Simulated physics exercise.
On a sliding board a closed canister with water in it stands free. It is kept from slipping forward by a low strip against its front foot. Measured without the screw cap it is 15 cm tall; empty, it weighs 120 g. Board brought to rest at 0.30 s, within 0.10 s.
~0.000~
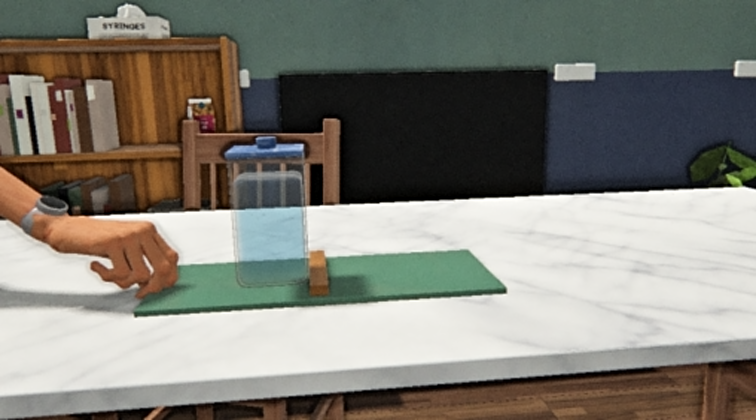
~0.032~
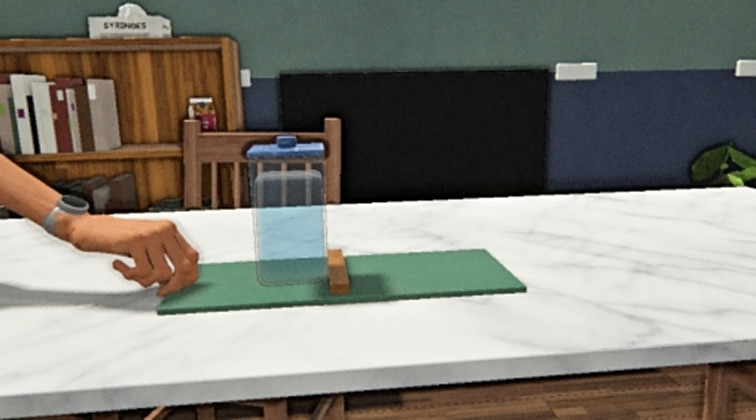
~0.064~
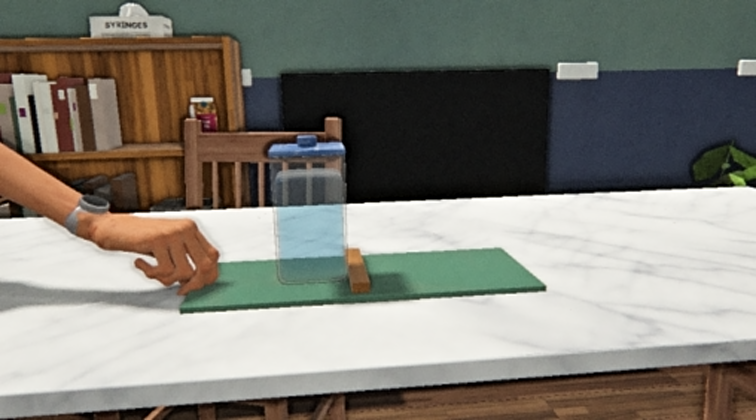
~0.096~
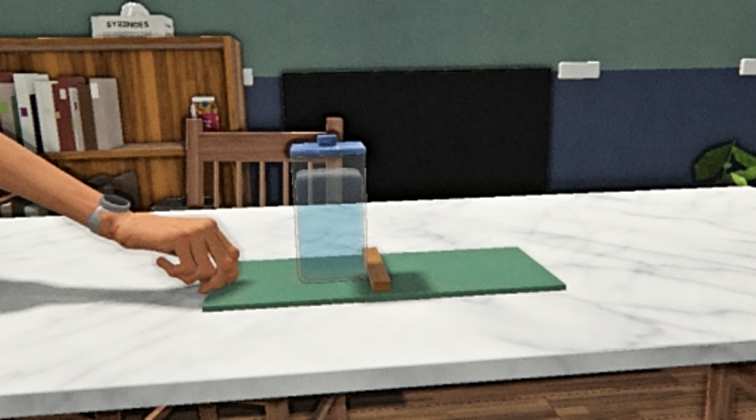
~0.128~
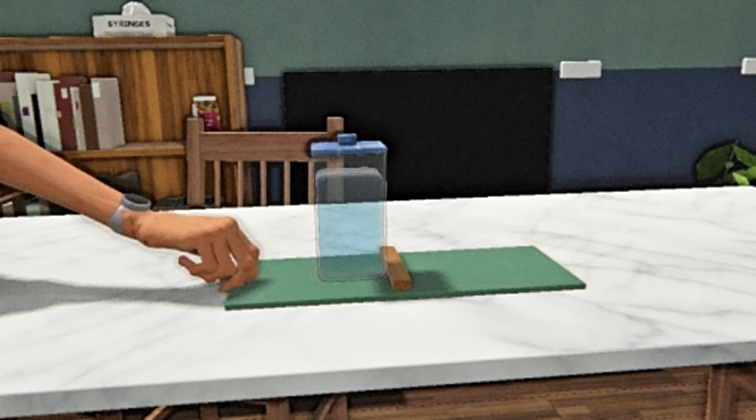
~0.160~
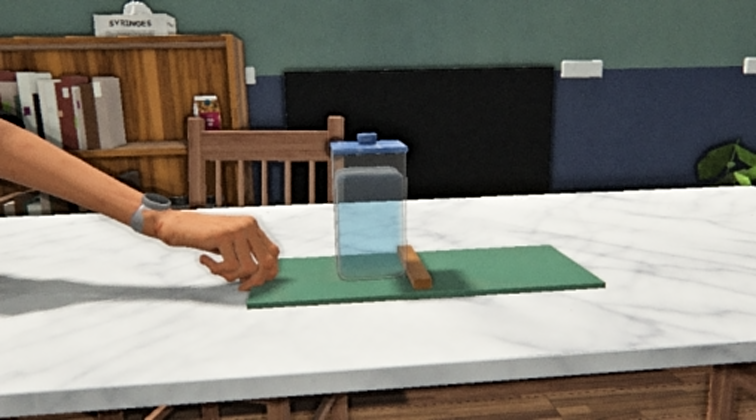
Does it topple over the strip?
Still erect.
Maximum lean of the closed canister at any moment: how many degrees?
Peak lean: Approx. 9 degrees.
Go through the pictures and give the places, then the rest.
In the first frame, it has moved 0.0 cm; in the closed canister the surface runs from (235, 178) to (302, 175), rim (302, 155).
In the second frame, it has moved 2.3 cm; in the closed canister the surface runs from (255, 177) to (322, 175).
In the third frame, it has moved 4.5 cm; in the closed canister the surface runs from (275, 176) to (341, 173).
In the fourth frame, it has moved 6.8 cm; in the closed canister the surface runs from (296, 175) to (361, 172).
In the fifth frame, it has moved 9.1 cm; in the closed canister the surface runs from (316, 175) to (380, 172).
In the sixth frame, it has moved 11.4 cm; in the closed canister the surface runs from (335, 174) to (400, 171).
Then, 0.40 s in, the board moves at 0.00 m/s; the closed canister leans 6°.
Then, 0.52 s in, the closed canister leans 6°.
Then, 0.68 s in, the closed canister stands where it began.
Then, 0.90 s in, the closed canister stands where it began.
Finally, the closed canister stands where it began.
